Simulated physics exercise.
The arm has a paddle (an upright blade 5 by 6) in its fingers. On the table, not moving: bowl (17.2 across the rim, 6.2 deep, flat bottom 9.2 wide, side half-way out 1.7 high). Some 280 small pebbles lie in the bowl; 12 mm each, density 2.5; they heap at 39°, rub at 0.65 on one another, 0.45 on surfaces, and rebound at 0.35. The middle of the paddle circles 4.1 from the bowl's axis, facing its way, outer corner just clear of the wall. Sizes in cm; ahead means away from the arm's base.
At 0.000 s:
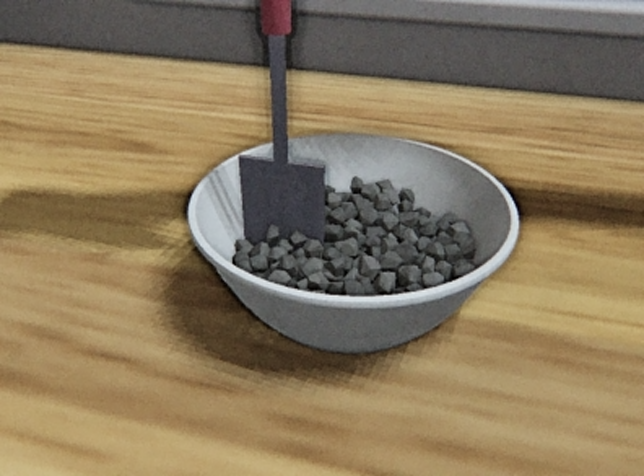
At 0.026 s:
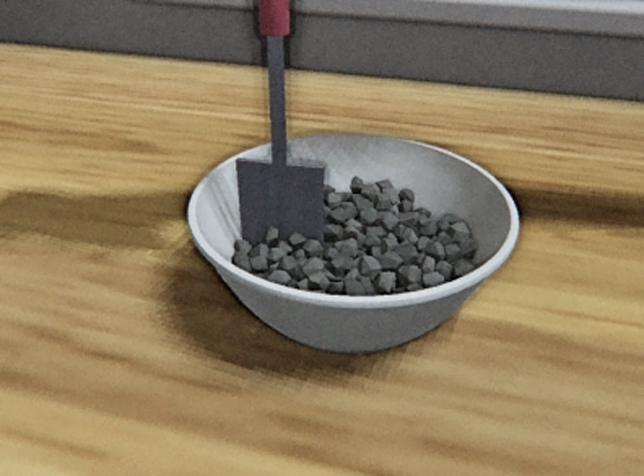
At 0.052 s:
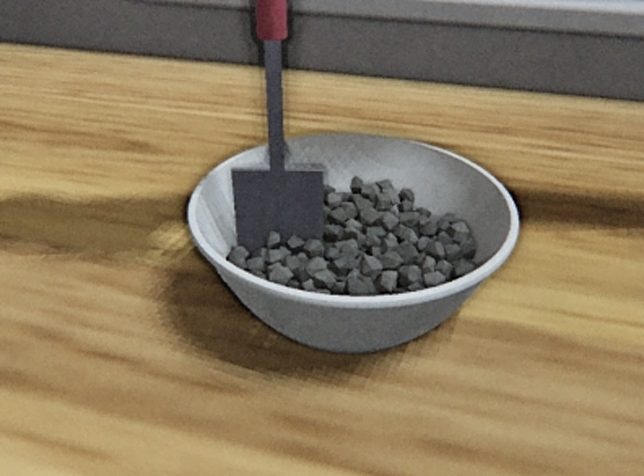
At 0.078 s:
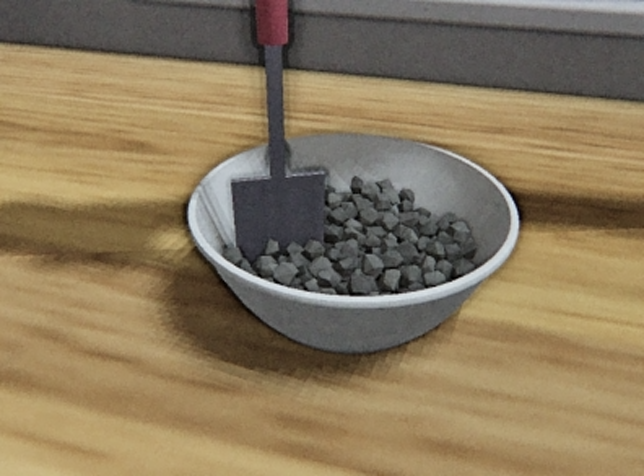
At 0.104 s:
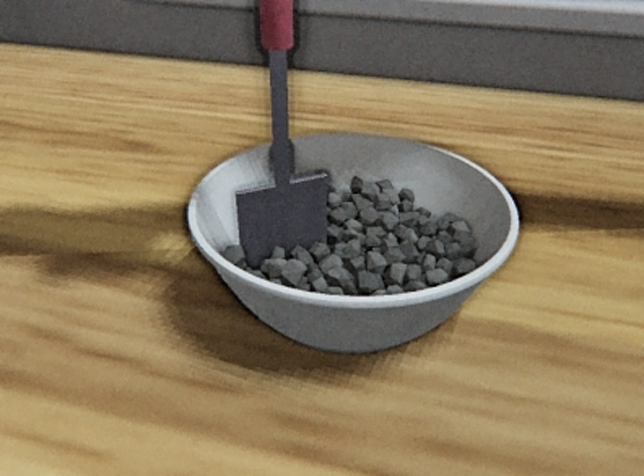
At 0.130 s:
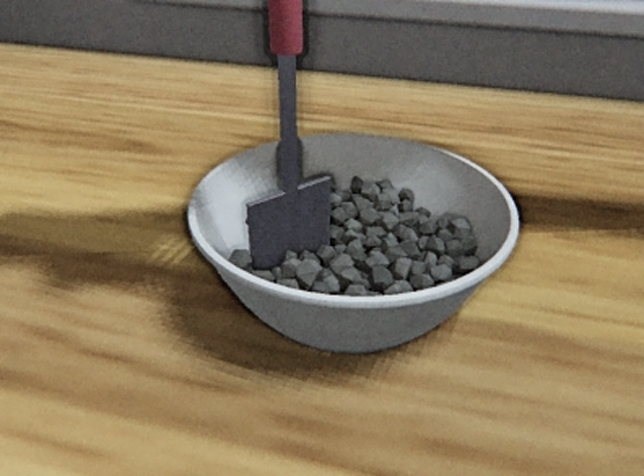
We see a dark flat paddle with a red handle standing among grey pebbles in a white bowl on a wooden table; it shifts slightly left, then turns and moves nearer along the bowl's left side, nudging some pebbles.
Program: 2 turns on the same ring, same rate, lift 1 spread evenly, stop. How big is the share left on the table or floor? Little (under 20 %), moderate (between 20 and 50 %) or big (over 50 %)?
A moderate share, between 20 and 50 %, ends on the table or floor.
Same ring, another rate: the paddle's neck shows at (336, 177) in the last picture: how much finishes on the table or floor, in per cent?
About 45 per cent.
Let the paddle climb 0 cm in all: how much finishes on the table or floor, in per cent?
About 35 per cent.
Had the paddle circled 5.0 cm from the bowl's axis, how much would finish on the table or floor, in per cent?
It would be near 10 per cent.
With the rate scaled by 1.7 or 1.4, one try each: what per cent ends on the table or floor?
Some 45 and 40 per cent.
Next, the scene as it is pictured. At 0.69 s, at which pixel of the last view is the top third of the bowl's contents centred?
Around (264, 195).
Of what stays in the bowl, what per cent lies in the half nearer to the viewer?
Roughly 55 per cent.
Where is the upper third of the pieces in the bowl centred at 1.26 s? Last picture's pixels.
Near (405, 194).
By 0.69 s, 315° round, highest piece 8 above the table; 250 in the bowl, 27 on the table or floor, 6 in flight or on the tool.
By 1.26 s, 219° round, highest piece 7 above the table; 212 in the bowl, 68 on the table or floor, 3 in flight or on the tool.
By 1.74 s, 0° round, highest piece 5 above the table; 204 in the bowl, 79 on the table or floor.
By 2.44 s, 0° round, highest piece 5 above the table; 204 in the bowl, 79 on the table or floor.
Final count, 204 in the bowl, 79 on the table or floor. That is 28 % on the table or floor.
